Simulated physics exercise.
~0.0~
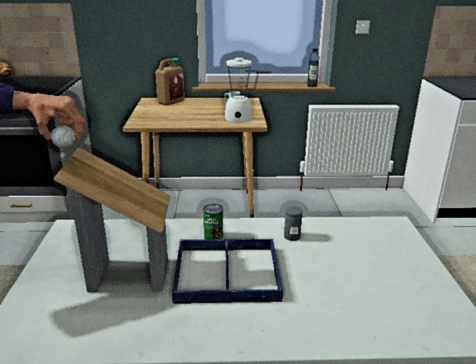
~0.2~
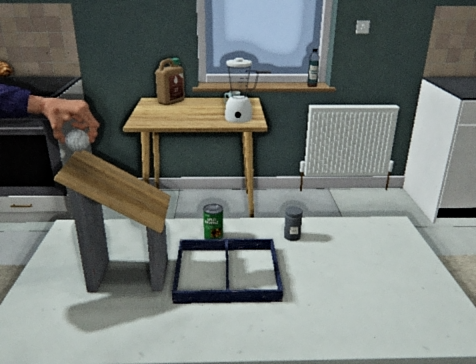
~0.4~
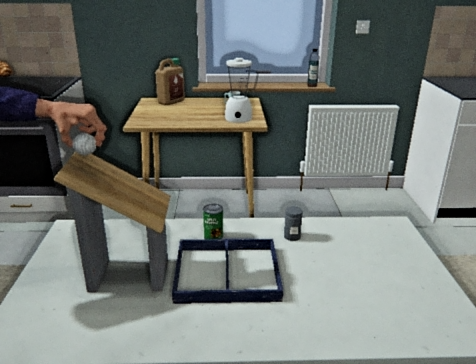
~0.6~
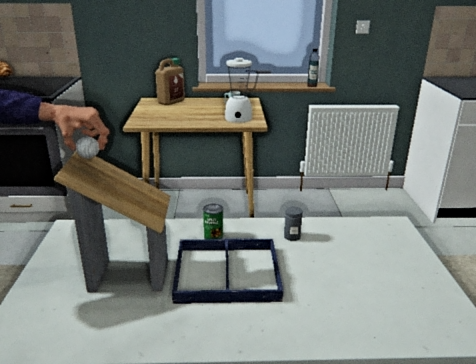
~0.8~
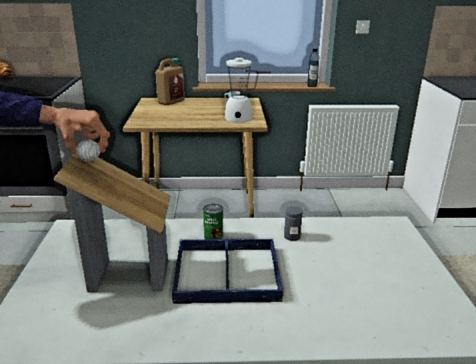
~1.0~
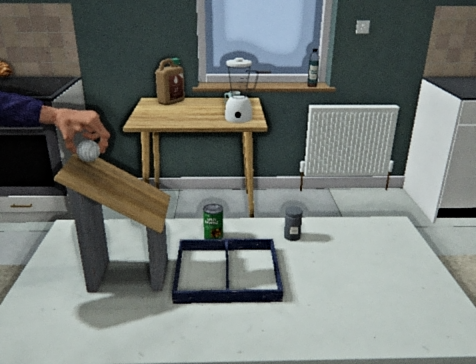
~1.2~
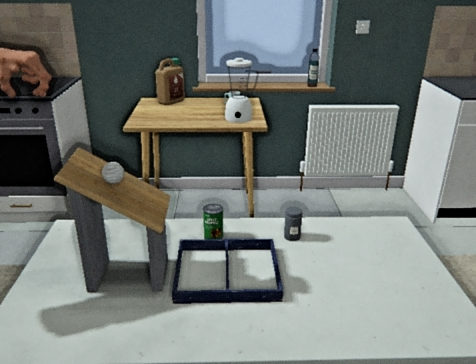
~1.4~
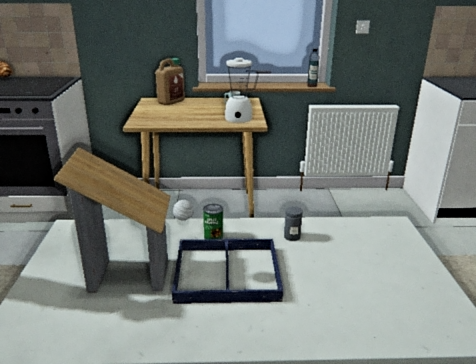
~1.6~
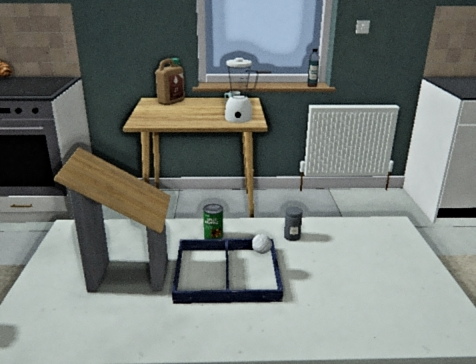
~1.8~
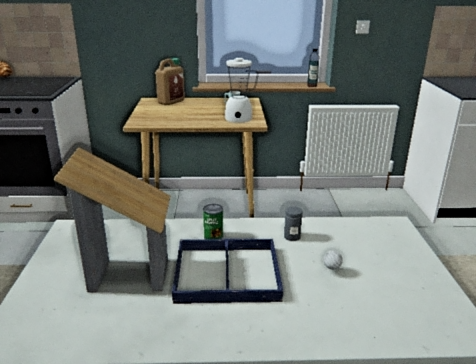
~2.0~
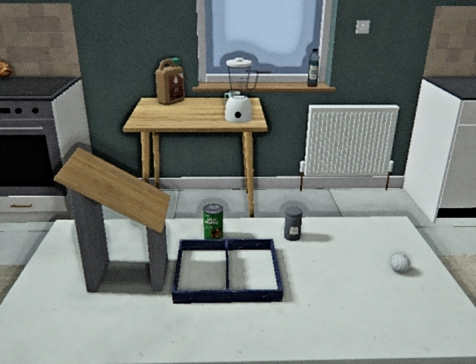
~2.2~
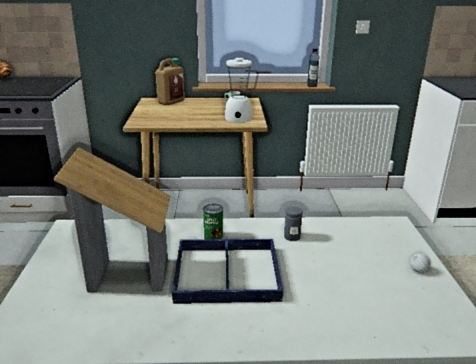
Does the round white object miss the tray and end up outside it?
Yes, it ends up outside the tray, over on the right side of the white tabletop.
